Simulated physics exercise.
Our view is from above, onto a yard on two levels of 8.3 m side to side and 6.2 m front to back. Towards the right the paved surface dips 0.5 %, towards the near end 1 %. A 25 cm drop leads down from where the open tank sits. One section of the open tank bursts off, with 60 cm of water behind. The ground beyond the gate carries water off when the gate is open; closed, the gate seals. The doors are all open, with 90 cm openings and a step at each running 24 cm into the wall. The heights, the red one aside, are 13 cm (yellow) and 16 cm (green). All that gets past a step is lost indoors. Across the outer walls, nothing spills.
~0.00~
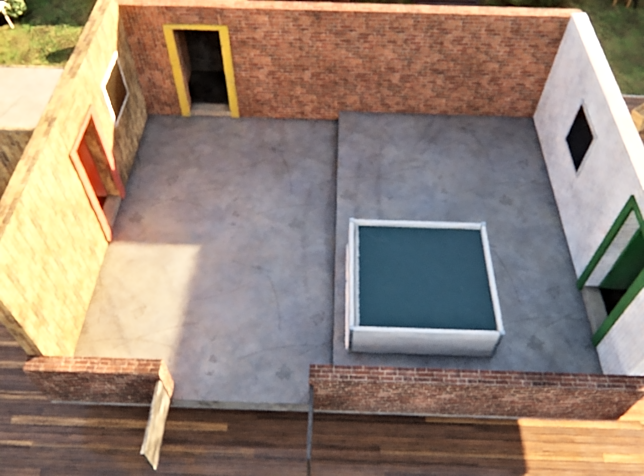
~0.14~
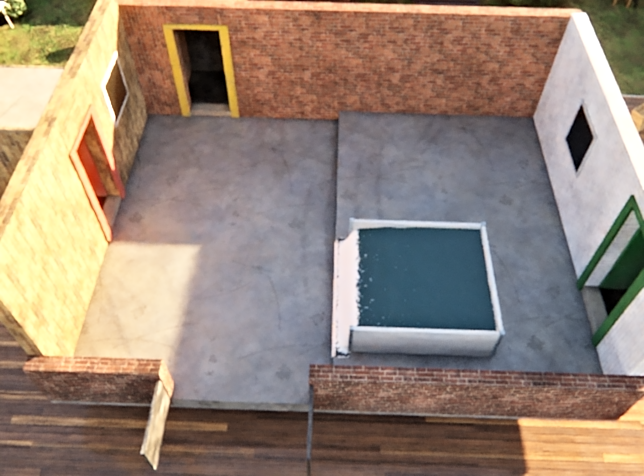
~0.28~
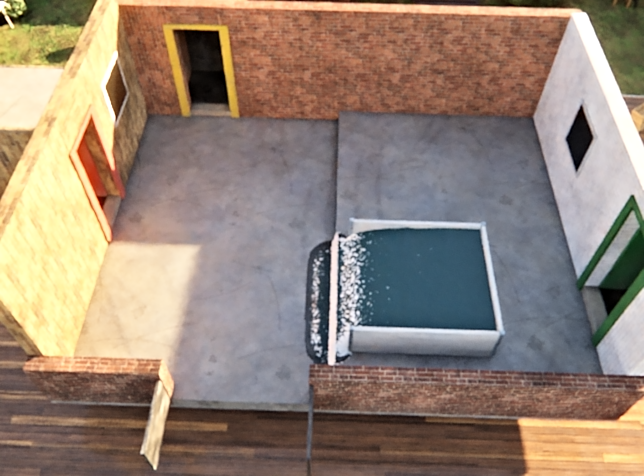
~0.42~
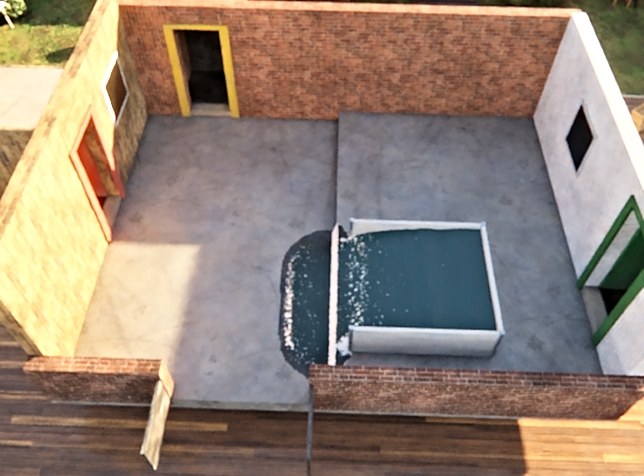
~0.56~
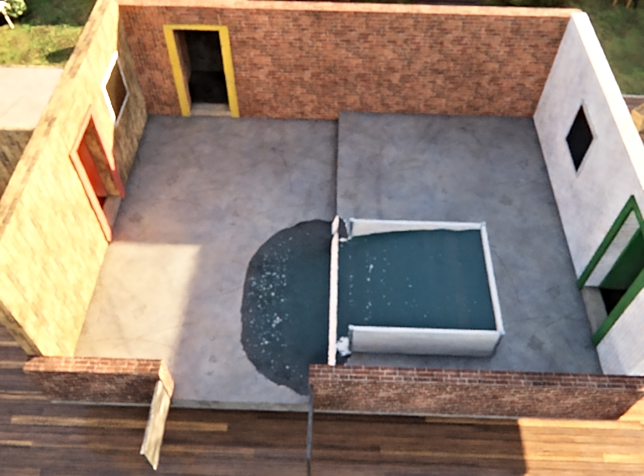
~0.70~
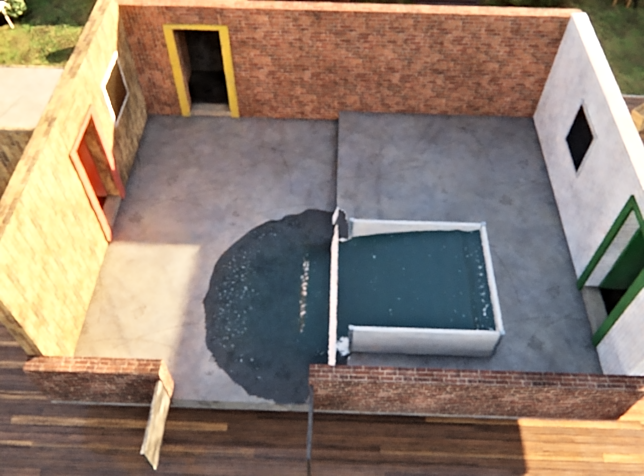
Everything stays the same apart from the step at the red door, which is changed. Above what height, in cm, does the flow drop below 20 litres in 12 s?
About 16 cm.
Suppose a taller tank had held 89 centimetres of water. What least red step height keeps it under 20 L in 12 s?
You'd need a step of close to 26 cm.
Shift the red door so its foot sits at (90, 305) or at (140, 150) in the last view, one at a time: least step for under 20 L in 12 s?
25 and 7.0 cm.
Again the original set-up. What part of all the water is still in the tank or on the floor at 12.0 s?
About 64 per cent.
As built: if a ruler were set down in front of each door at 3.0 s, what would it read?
Lab note, cm: Yellow 0; red 22; green 0.
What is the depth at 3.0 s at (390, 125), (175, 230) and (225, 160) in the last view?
Some 0, 5 and 1 cm.
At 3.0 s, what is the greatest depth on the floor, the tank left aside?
36 cm.
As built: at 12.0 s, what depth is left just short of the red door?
Lab note: Depth approx. 6.5 cm.
After 1.4 s water covers 30 % of the floor, deepest (26 cm) near (346, 330); it has not reached the red door.
After 3.0 s water covers 40 % of the floor, deepest (36 cm) near (124, 382); 22 cm at the red door, 22 litres in over its 12 cm step.
After 12.0 s water covers 55 % of the floor, deepest (9 cm) near (115, 371); 6 cm at the red door, 55 litres in over its 12 cm step.
At the red door as built, the water arrived by 1.8 s and peaked near 22 cm at 2.8 s.
Run again over the same 12 s with other heights there, 32 litres in over 14.5 cm, 5 litres over 19.5 cm. The limit of 20 litres is kept from about 16 cm up.
